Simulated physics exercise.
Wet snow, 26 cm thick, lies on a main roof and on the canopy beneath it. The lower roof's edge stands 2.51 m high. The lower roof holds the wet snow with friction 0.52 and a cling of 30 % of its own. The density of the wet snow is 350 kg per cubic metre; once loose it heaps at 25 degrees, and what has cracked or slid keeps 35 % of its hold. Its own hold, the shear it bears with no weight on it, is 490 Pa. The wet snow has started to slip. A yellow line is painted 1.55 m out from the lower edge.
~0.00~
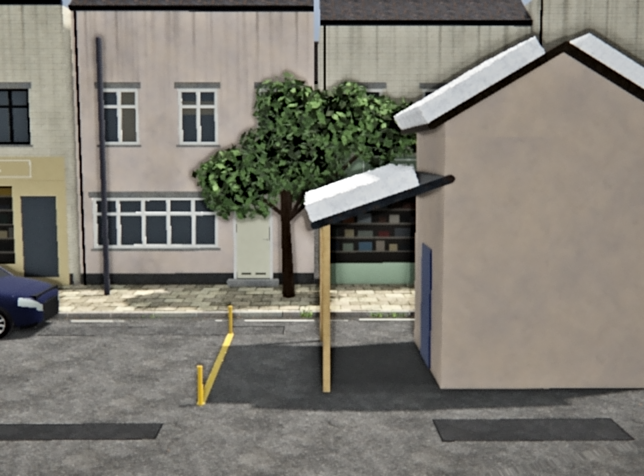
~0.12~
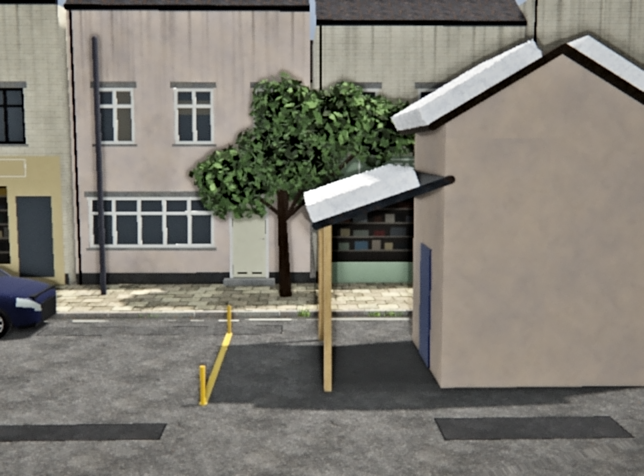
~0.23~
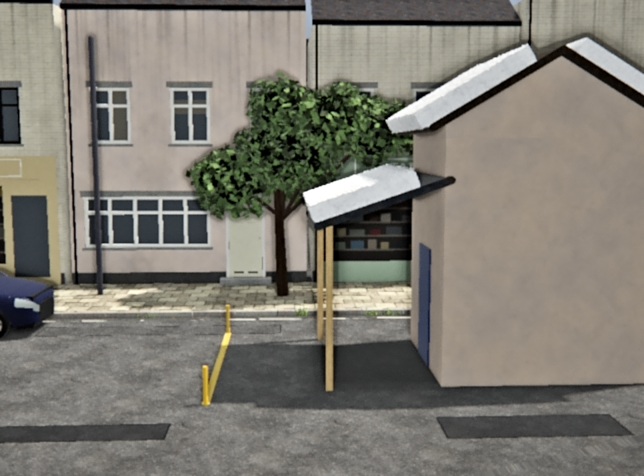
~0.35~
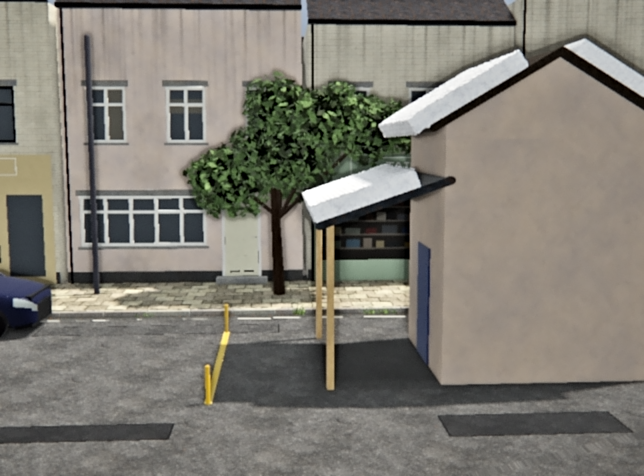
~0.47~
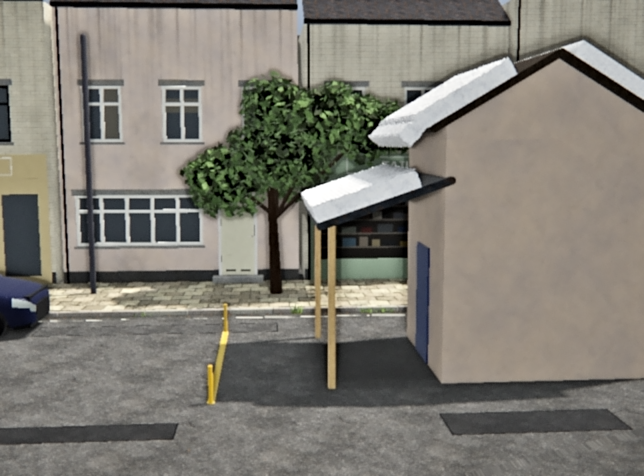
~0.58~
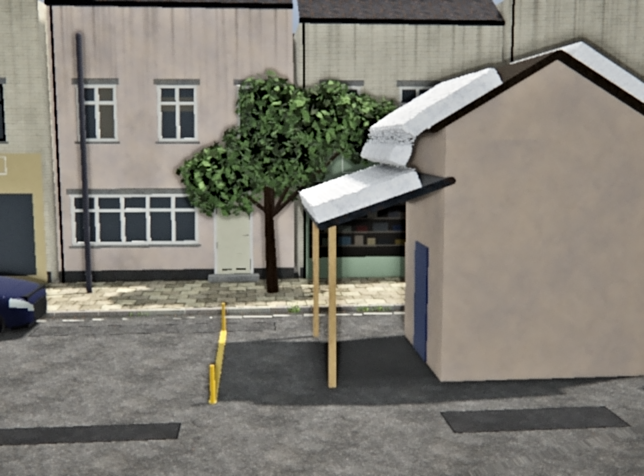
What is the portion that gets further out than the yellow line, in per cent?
It comes to some 29 %.
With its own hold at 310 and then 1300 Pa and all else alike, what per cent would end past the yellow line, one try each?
In that order: 35 %, 7 %.
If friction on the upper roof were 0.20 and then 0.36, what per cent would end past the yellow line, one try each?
In turn about 20 %, 7 %.
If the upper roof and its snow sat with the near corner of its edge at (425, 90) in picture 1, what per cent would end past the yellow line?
In that case some 40 per cent.
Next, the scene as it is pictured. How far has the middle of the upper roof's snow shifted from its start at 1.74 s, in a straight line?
About 3.8 m.
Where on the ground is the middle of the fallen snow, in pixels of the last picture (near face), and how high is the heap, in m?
Around (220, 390); it stands about 0.3 m.
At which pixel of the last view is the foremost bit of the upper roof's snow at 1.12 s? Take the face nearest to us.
At about (315, 201).
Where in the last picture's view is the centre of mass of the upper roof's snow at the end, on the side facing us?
At about (225, 347).
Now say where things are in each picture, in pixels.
The first picture shows foremost bit of the wet snow at (427, 110).
The second picture shows foremost bit of the wet snow at (426, 112), its middle shifted 2.6 cm, 1 % of it past the upper edge, in one piece.
The third picture shows foremost bit of the wet snow at (422, 116), its middle shifted 10 cm, 5 % of it past the upper edge, in one piece.
The fourth picture shows foremost bit of the wet snow at (415, 123), its middle shifted 23 cm, 12 % of it past the upper edge, in one piece.
The fifth picture shows foremost bit of the wet snow at (405, 131), its middle shifted 41 cm, 22 % of it past the upper edge, cracking.
The sixth picture shows foremost bit of the wet snow at (394, 152), its middle shifted 65 cm, 35 % of it past the upper edge, cracking.
After 1.12 s, none is below the lower edge and 0 % is past the line.
After 1.74 s, 44 % is below the lower edge and 0 % is past the line.
After 2.37 s, 63 % is below the lower edge and 27 % is past the line.
After 3.00 s, 63 % is below the lower edge and 29 % is past the line.
After 3.10 s, 63 % is below the lower edge and 29 % is past the line.
